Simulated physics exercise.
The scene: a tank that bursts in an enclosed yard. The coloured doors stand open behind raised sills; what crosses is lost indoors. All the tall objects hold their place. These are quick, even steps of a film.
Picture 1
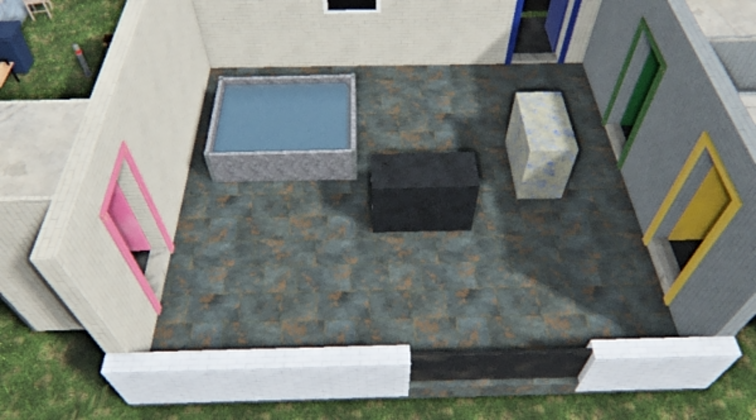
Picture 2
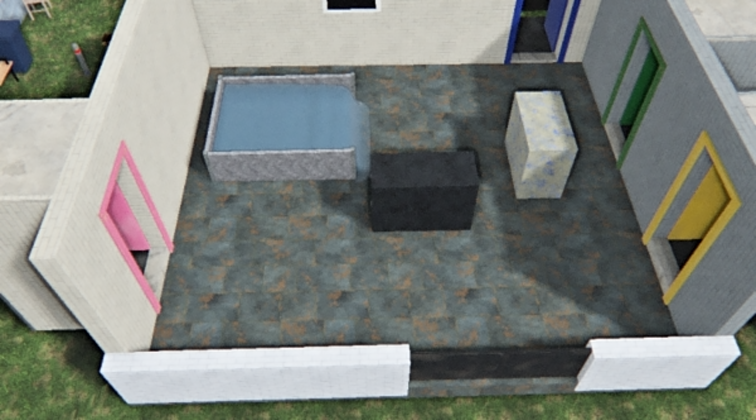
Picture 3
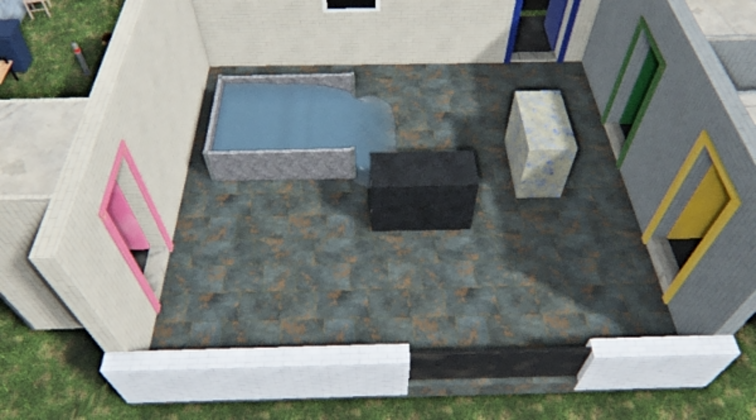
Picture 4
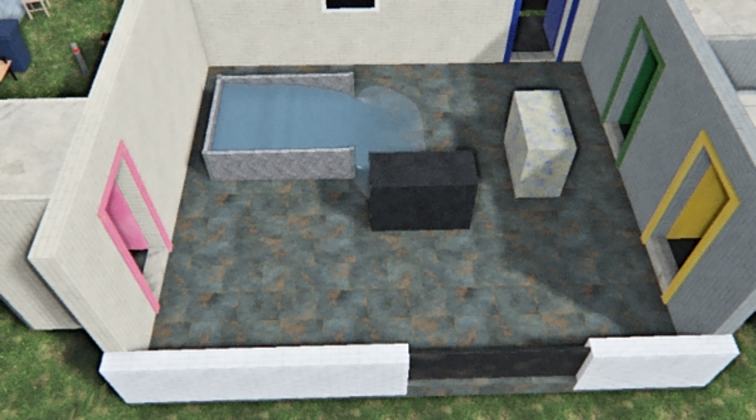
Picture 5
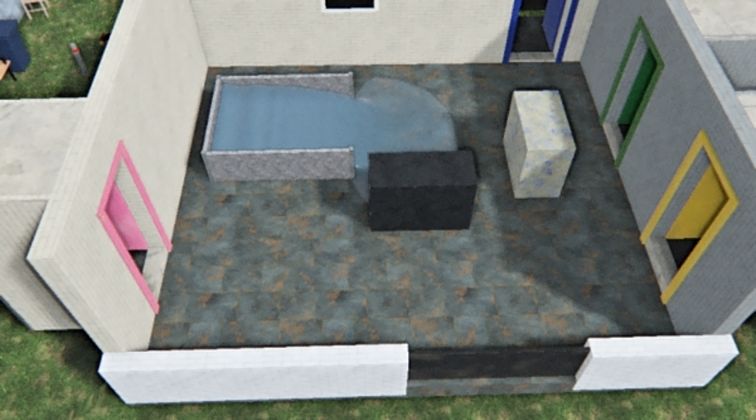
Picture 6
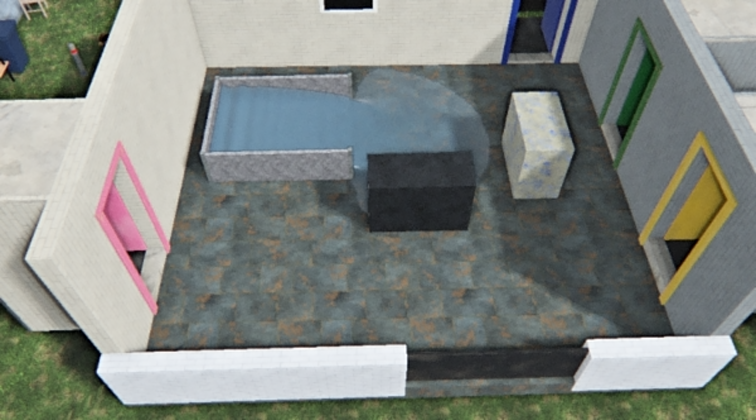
In a walled yard, water pours from the tank's right side and spreads behind a black block.
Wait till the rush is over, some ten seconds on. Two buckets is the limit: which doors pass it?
The yellow door admits no more than that; the pink door admits no more than that; the green door lets in a lot; the blue door lets in a lot.
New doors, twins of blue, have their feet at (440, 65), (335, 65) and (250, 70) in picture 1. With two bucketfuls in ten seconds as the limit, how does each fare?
In that order: Floods, holds, is under.
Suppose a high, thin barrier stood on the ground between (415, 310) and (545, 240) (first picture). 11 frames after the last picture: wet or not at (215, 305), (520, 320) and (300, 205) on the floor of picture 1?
In turn: Dry, free of water, clear.
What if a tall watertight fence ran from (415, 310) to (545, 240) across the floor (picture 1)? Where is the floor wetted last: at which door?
It is the one in pink.
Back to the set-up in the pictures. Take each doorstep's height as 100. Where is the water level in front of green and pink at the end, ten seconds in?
Roughly 100 per cent, then 0 per cent.
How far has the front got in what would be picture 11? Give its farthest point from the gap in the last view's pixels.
I would point to (593, 115).
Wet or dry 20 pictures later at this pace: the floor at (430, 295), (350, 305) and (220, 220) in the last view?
One after the other: Under water, not flooded, not flooded.
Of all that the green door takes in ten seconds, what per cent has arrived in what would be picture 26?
About 55 per cent.
A moment on, water covers 30 % of the floor; the yellow door not reached, the pink door not reached, the green door not reached, the blue door not reached.
Next, water covers 40 % of the floor; the yellow door not reached, the pink door not reached, the green door under two buckets in, the blue door wet at the sill, nothing in.
Then, water covers 55 % of the floor; the yellow door wet at the sill, nothing in, the pink door not reached, the green door over two buckets in, the blue door over two buckets in.
Later, water covers 60 % of the floor; the yellow door wet at the sill, nothing in, the pink door not reached, the green door over two buckets in, the blue door far over two buckets in.
In the end, water covers 90 % of the floor; the yellow door wet at the sill, nothing in, the pink door not reached, the green door over two buckets in, the blue door far over two buckets in.
